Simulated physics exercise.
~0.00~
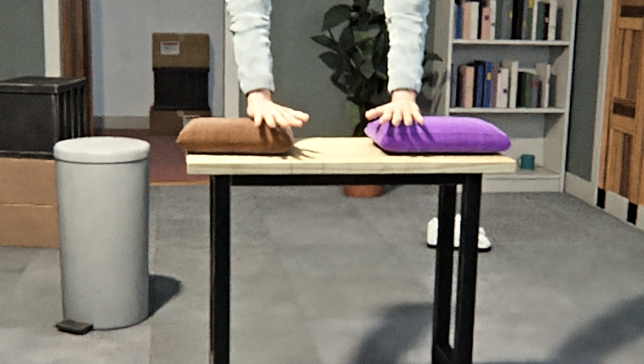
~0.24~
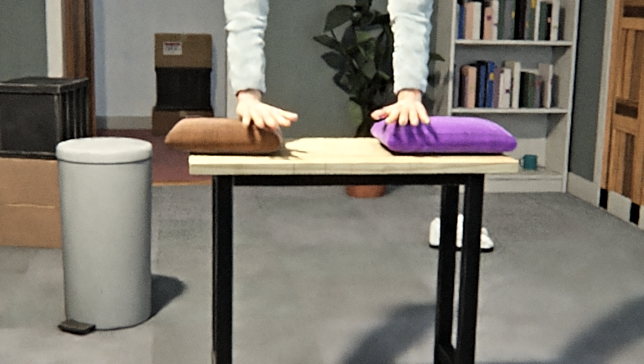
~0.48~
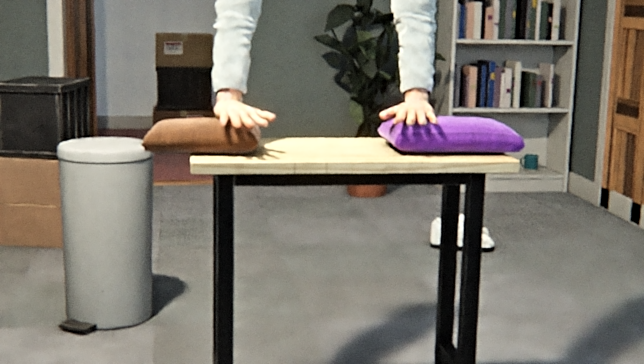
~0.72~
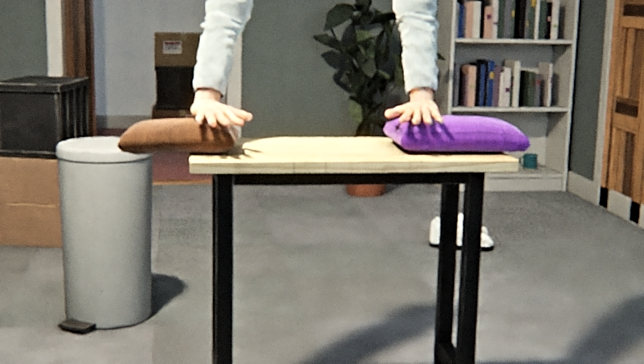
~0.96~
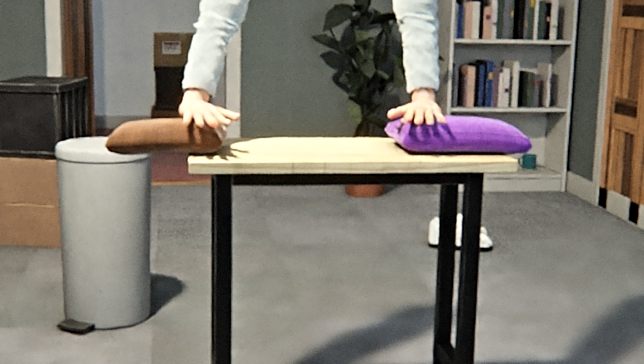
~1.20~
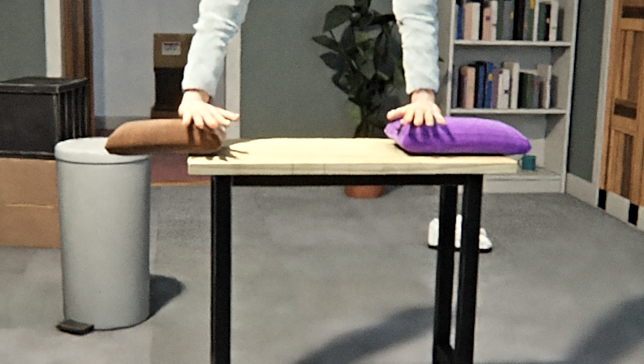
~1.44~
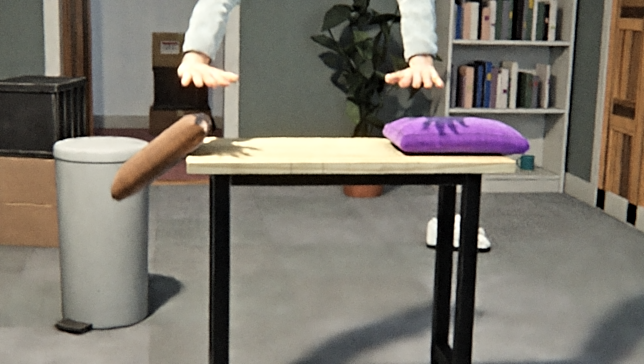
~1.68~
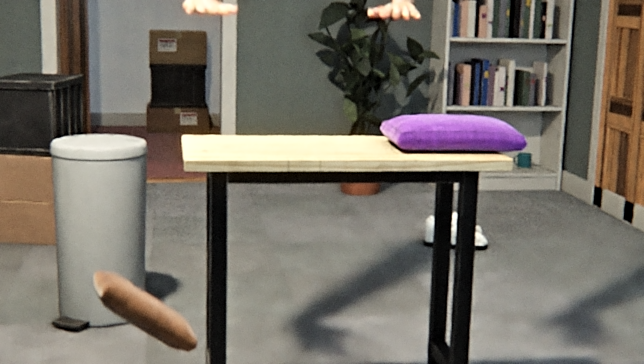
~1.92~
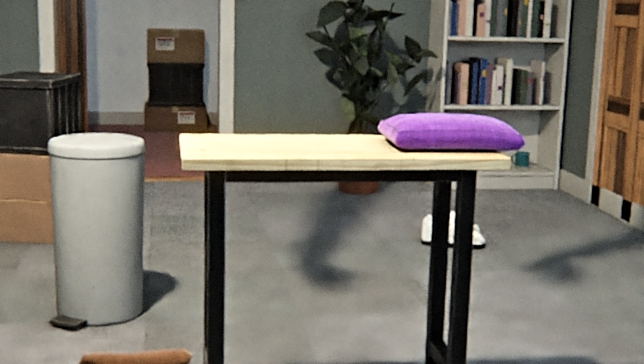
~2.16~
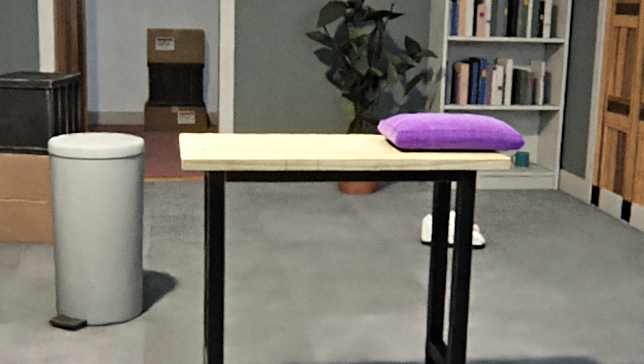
In a room with a grey floor, seen from the front by a slightly swaying camera, a narrow pale-topped table with black legs stands between a grey pedal bin on the left and a bookshelf and potted plant behind. Two hands press on a brown sack at the left and a purple soft bag at the right. They push the two apart, the brown one sliding well over the left end, the purple one moving only slightly. The hands lift away, and the brown sack tips off and drops to the floor, passing out of view. The purple bag stays on the table.
